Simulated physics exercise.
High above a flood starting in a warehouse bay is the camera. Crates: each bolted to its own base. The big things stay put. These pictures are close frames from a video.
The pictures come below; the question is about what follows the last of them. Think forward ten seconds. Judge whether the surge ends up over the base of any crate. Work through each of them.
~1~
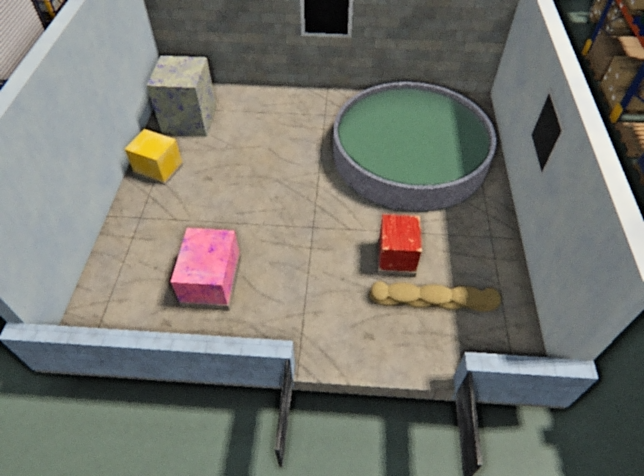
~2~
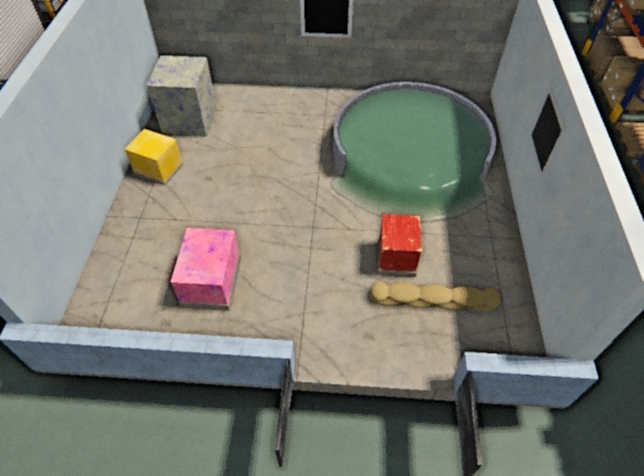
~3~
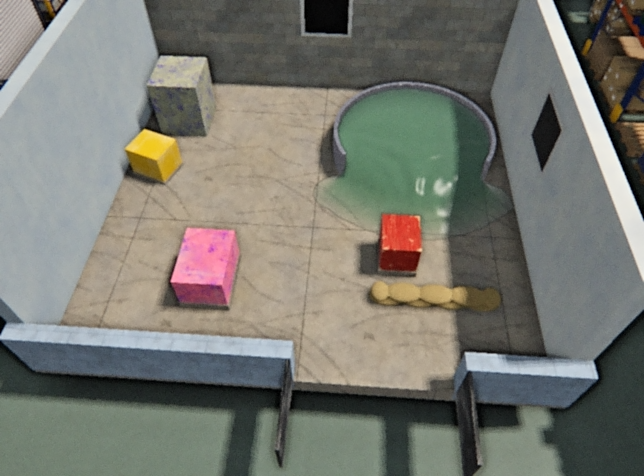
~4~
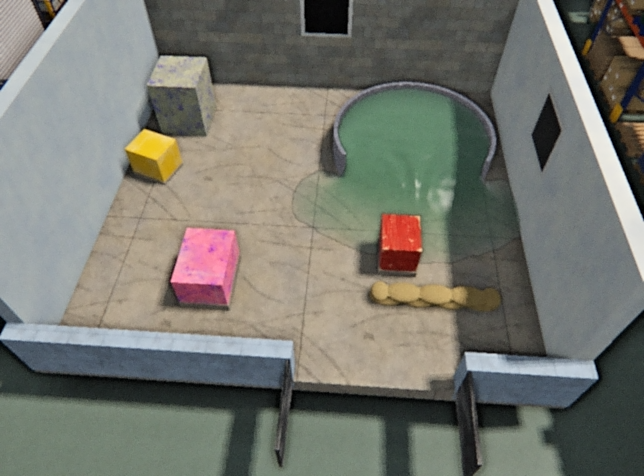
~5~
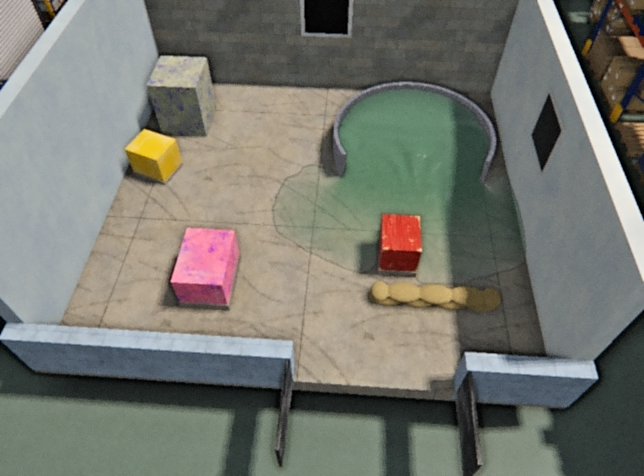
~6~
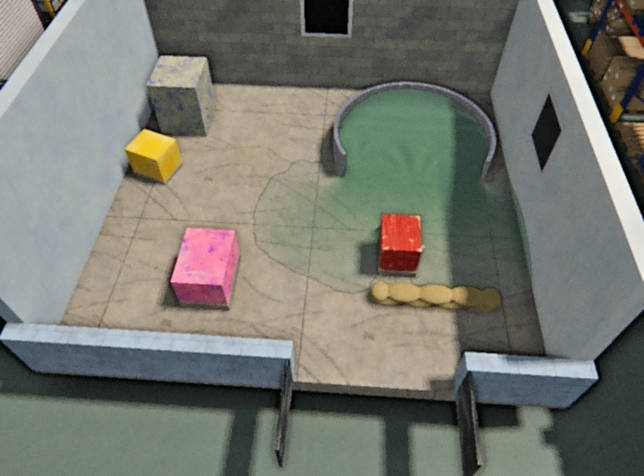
At the end, pink crate: Touched; red crate: Touched; yellow crate: Touched.
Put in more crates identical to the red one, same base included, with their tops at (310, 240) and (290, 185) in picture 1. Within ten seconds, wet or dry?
Is flooded, then is flooded.
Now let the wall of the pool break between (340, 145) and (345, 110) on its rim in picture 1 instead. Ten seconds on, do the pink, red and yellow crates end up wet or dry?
Then the pink crate is untouched, the red crate is untouched and the yellow crate gets flooded.
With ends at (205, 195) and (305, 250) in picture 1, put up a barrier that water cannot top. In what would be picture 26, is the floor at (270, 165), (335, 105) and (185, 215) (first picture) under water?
The first point comes out inundated, the next unwetted, the last unwetted.
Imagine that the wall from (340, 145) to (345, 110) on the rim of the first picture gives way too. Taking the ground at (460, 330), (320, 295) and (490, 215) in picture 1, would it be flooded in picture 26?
In order: Spared, spared, spared.
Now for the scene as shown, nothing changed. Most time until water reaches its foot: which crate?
Go for the yellow one.
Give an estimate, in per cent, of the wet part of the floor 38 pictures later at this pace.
Close to 75 %.
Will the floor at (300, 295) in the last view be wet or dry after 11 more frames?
Lab note: Spot reads soaked.
A moment on, water covers 35 % of the floor; the pink crate water round its plinth, the red crate water round its plinth, the yellow crate not reached.
Next, water covers 45 % of the floor; the pink crate water round its plinth, the red crate water round its plinth, the yellow crate not reached.
Then, water covers 60 % of the floor; the pink crate water round its plinth, the red crate water round its plinth, the yellow crate water round its plinth.
Later, water covers 75 % of the floor; the pink crate water round its plinth, the red crate water round its plinth, the yellow crate water round its plinth.
In the end, water covers 95 % of the floor; the pink crate was topped, the red crate was topped, the yellow crate was topped.
